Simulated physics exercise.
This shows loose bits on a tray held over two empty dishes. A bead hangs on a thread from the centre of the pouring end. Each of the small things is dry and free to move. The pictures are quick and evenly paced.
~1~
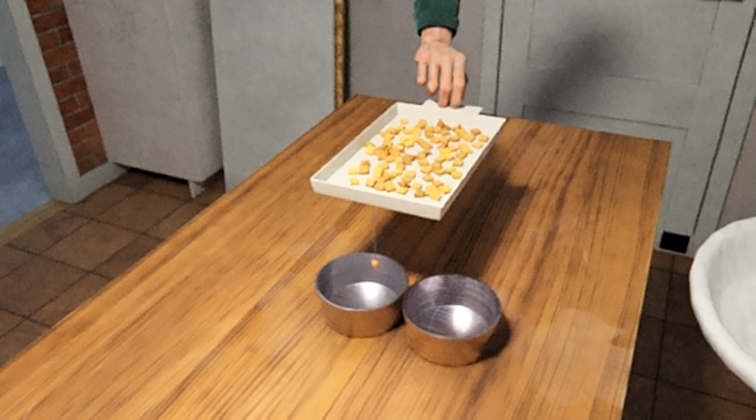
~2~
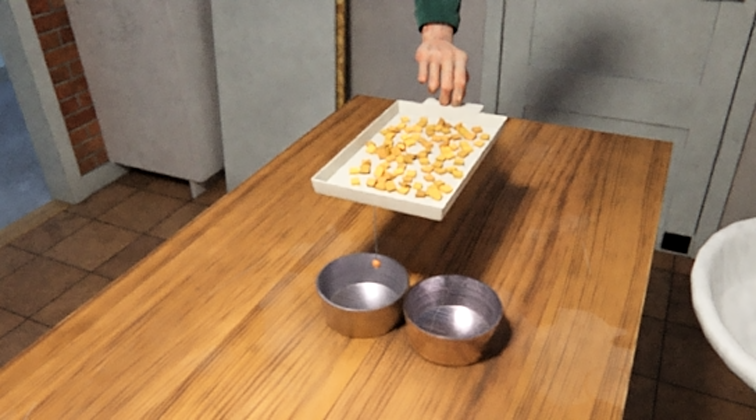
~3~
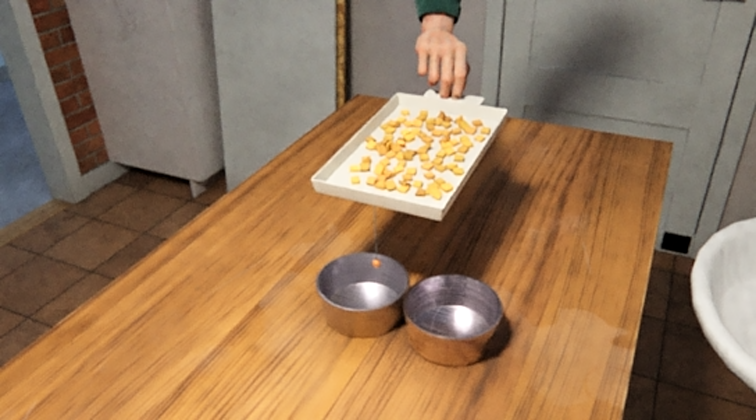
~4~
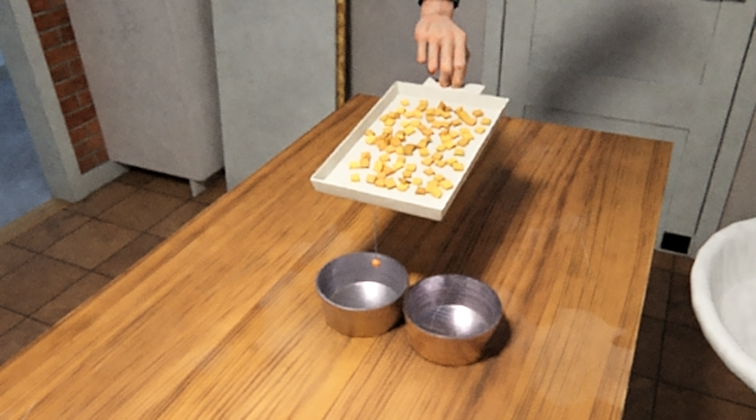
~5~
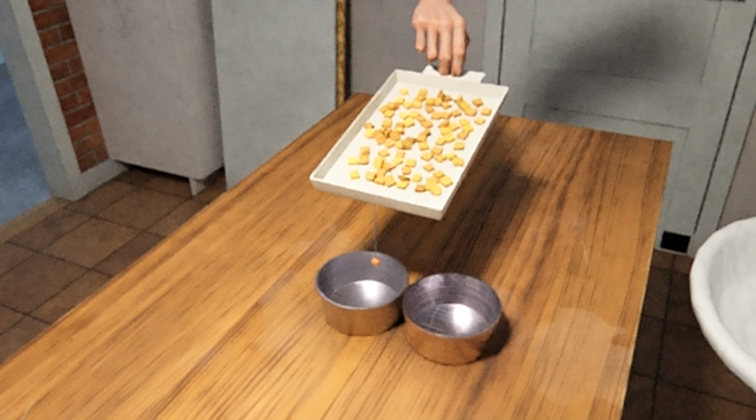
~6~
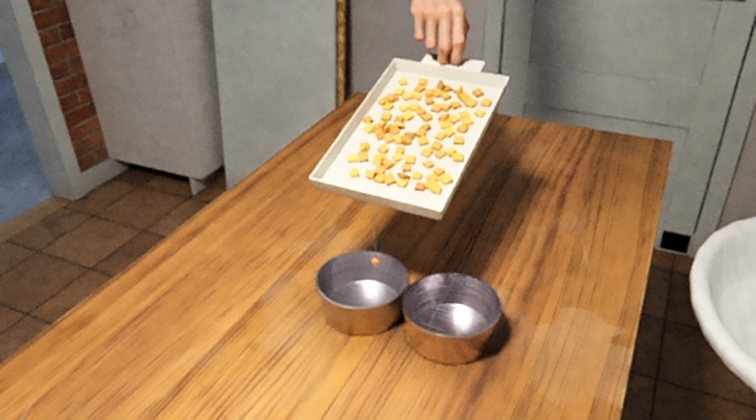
A white tray scattered with small golden cereal squares starts out nearly level above two empty metal dishes on a wooden table, a hand gripping its far end. The hand then gradually raises that end, steepening the tray's slant toward the dishes, while its near edge stays almost in place.
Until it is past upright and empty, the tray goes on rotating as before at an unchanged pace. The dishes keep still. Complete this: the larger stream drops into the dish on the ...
... left.
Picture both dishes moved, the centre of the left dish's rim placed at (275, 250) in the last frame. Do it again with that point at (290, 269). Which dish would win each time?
First place: The rightmost dish. Second place: The rightmost dish.
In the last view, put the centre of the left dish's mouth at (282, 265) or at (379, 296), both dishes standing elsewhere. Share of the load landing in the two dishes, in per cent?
Close to 70 in a hundred, then close to 70 in a hundred.
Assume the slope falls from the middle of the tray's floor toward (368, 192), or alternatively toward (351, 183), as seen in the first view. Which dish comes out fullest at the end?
The leftmost dish, then the leftmost dish.
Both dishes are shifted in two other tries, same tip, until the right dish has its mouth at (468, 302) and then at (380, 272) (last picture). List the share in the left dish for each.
About 40% on the first try and 0% on the second.
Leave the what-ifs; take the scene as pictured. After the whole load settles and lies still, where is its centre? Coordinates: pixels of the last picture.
I'd say the middle ends up at about (368, 323).
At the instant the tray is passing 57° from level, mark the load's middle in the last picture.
The middle of the pieces sits at roughly (389, 170).
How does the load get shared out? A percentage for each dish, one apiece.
So the left dish keeps 40 per cent, and the right one keeps 20 per cent.
Soon, tray tipped steeply; all on the tray.
A while on, tray tipped right over; most on the tray; a stray few in the right dish; a small part in the left dish; a small part outside both.
Towards the end, tray tipped past a quarter turn; about a quarter in the right dish; about half in the left dish; about a third outside both.
Finally, tray tipped past a quarter turn; about a quarter in the right dish; about half in the left dish; about a third outside both.
